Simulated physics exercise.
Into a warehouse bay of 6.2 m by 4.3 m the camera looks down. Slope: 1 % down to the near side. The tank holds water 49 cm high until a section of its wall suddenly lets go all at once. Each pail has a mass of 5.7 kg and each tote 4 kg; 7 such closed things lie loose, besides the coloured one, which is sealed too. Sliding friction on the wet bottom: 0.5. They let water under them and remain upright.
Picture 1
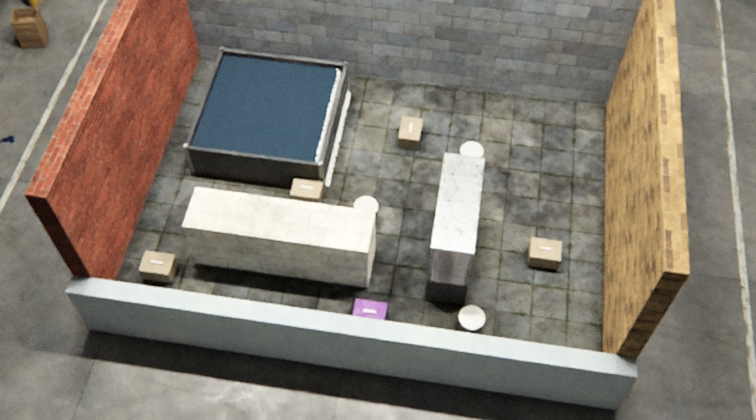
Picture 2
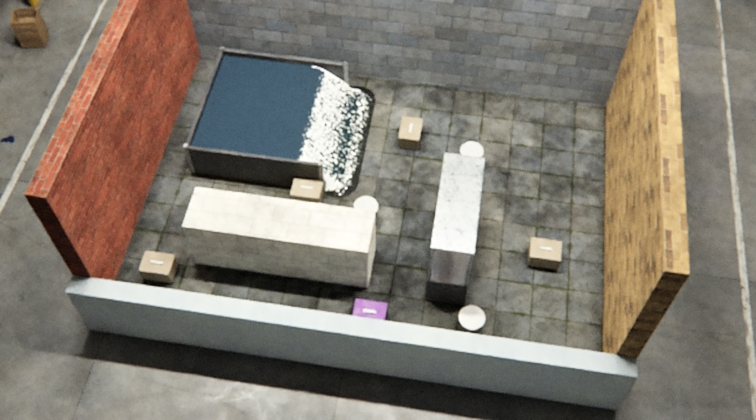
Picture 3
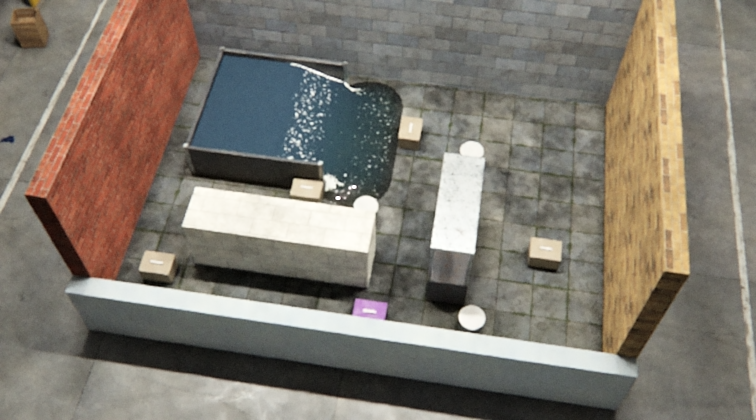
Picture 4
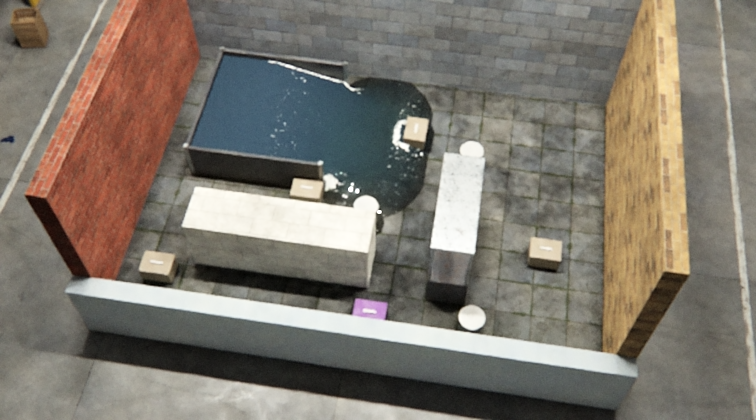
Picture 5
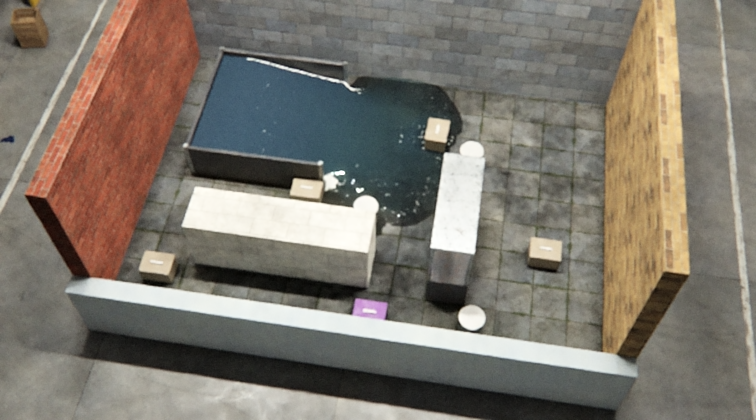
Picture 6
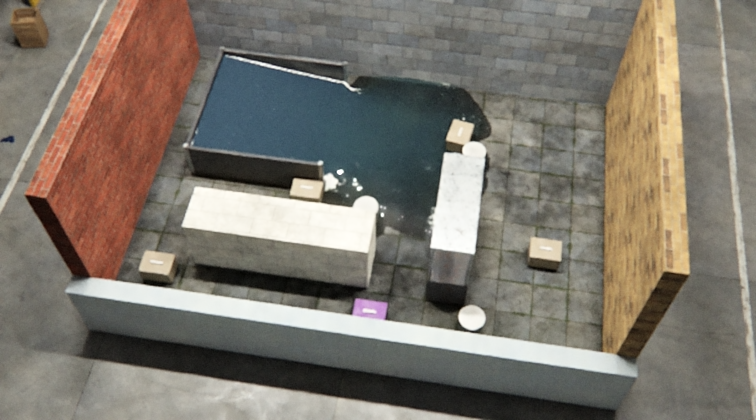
To begin with, dark water fills a walled tank at the upper left of a bay scattered with small boxes, one of them purple. Water then pours from its right side in white foam and spreads across the tiles, pushing a tan box rightward to the upright pale block while the purple one stays still.
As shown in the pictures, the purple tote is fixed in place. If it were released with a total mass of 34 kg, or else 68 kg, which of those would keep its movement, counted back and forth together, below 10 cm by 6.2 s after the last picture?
Lower setting passes.
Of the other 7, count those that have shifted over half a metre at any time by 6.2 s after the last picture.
I count 5 of them.
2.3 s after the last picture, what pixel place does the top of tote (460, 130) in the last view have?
Near (602, 123).
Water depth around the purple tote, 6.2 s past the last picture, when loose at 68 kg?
About 11 cm.
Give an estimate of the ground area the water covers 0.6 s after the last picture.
13 m2.
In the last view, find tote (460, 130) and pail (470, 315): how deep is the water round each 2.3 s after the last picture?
First about 28 cm, second about 2 cm.
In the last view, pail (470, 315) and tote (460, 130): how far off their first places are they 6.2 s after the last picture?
First one 80 cm, second one 300 cm.
Then, 0.6 s after the last picture the purple tote would be 0 cm from its start with 34 kg and 0 cm from its start with 68 kg; 0 cm of water round it then.
Then, 2.3 s after the last picture the purple tote would be 0 cm from its start with 34 kg and 0 cm from its start with 68 kg; 8 cm of water round it then.
Then, 4.2 s after the last picture the purple tote would be 0 cm from its start with 34 kg and 0 cm from its start with 68 kg; 7 cm of water round it then.
Then, 6.2 s after the last picture the purple tote would be 0 cm from its start with 34 kg and 0 cm from its start with 68 kg; 11 cm of water round it then.
